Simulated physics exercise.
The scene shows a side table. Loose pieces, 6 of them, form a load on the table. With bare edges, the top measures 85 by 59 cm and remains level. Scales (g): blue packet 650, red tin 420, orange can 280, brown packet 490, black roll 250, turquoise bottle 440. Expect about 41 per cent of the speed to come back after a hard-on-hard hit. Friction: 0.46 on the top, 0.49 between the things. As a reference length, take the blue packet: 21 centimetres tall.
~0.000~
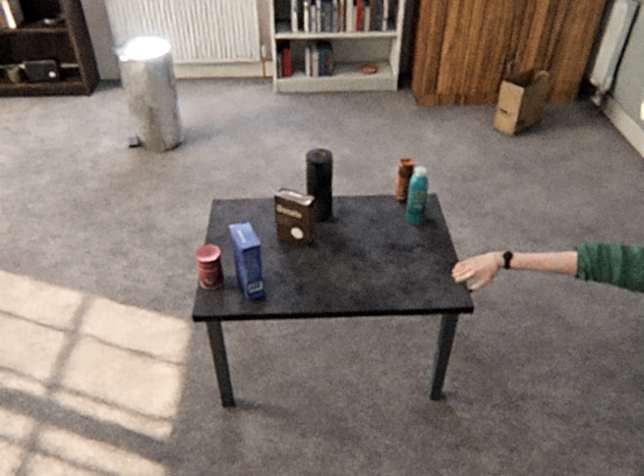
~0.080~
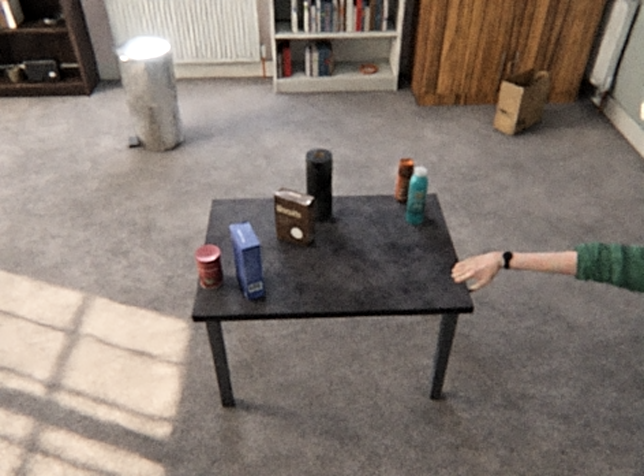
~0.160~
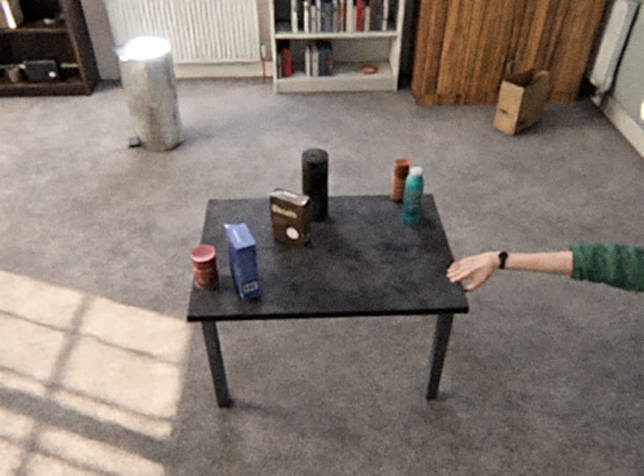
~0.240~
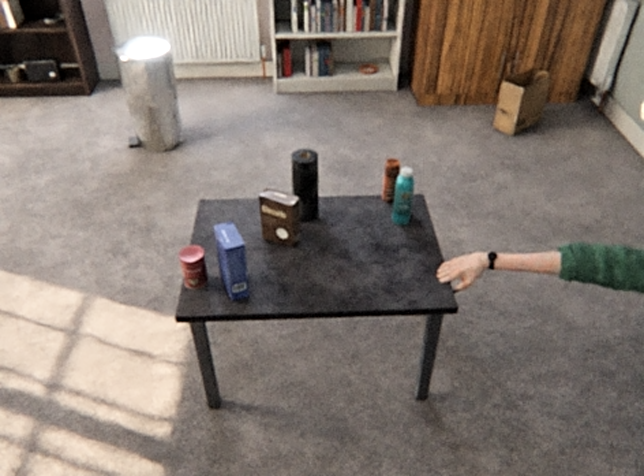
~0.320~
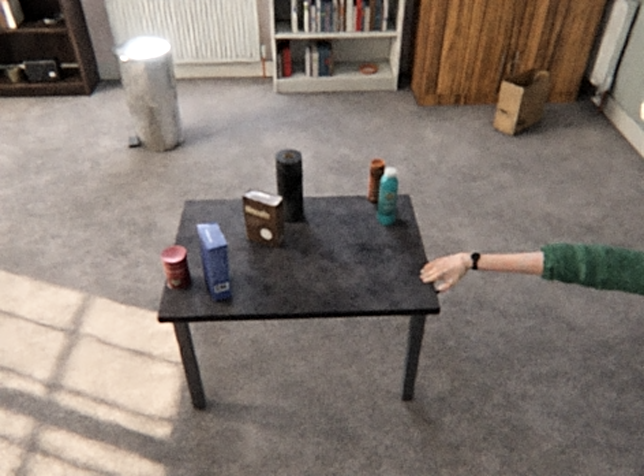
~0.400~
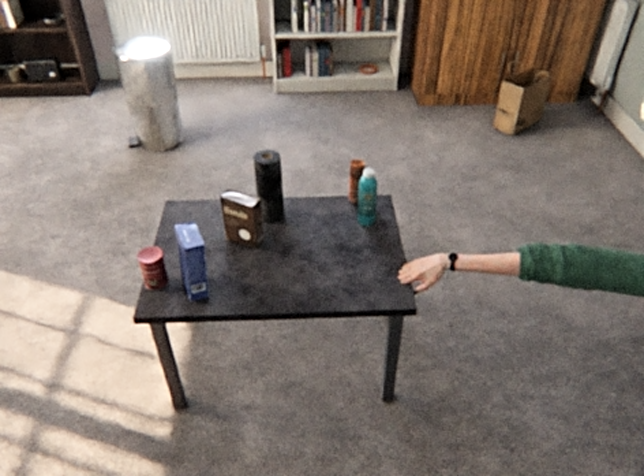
A dark side table carrying packets, cans, a bottle and a black roll slides left across carpet, a green-sleeved arm pushing it.
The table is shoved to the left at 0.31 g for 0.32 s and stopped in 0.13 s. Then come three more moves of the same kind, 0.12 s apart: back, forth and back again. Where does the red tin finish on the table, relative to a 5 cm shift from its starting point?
It finishes beyond that mark.
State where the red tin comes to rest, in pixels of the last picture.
You'll find it at about (186, 354).
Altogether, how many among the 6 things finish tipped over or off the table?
The answer: 5.
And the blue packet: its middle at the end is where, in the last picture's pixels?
Roughly at (82, 390) in the last picture.
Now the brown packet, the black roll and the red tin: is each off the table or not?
Observed: Brown packet remains in bounds; black roll remains in bounds; red tin exits its support.
Around 0.70 s, table 21 cm from its start; red tin now off the table; blue packet on its side; turquoise bottle on its side.
Around 1.10 s, blue packet now off the table; orange can on its side; black roll on its side.
Around 1.80 s, table 22 cm from its start; orange can on its side; black roll on its side; turquoise bottle on its side.
Finally (2.9 s), off the table, blue packet and red tin; on their side or leaning hard on the table, orange can, black roll and turquoise bottle; brown packet still in place (within 5 cm). Final places as that camera would see them, red tin near (186, 354).
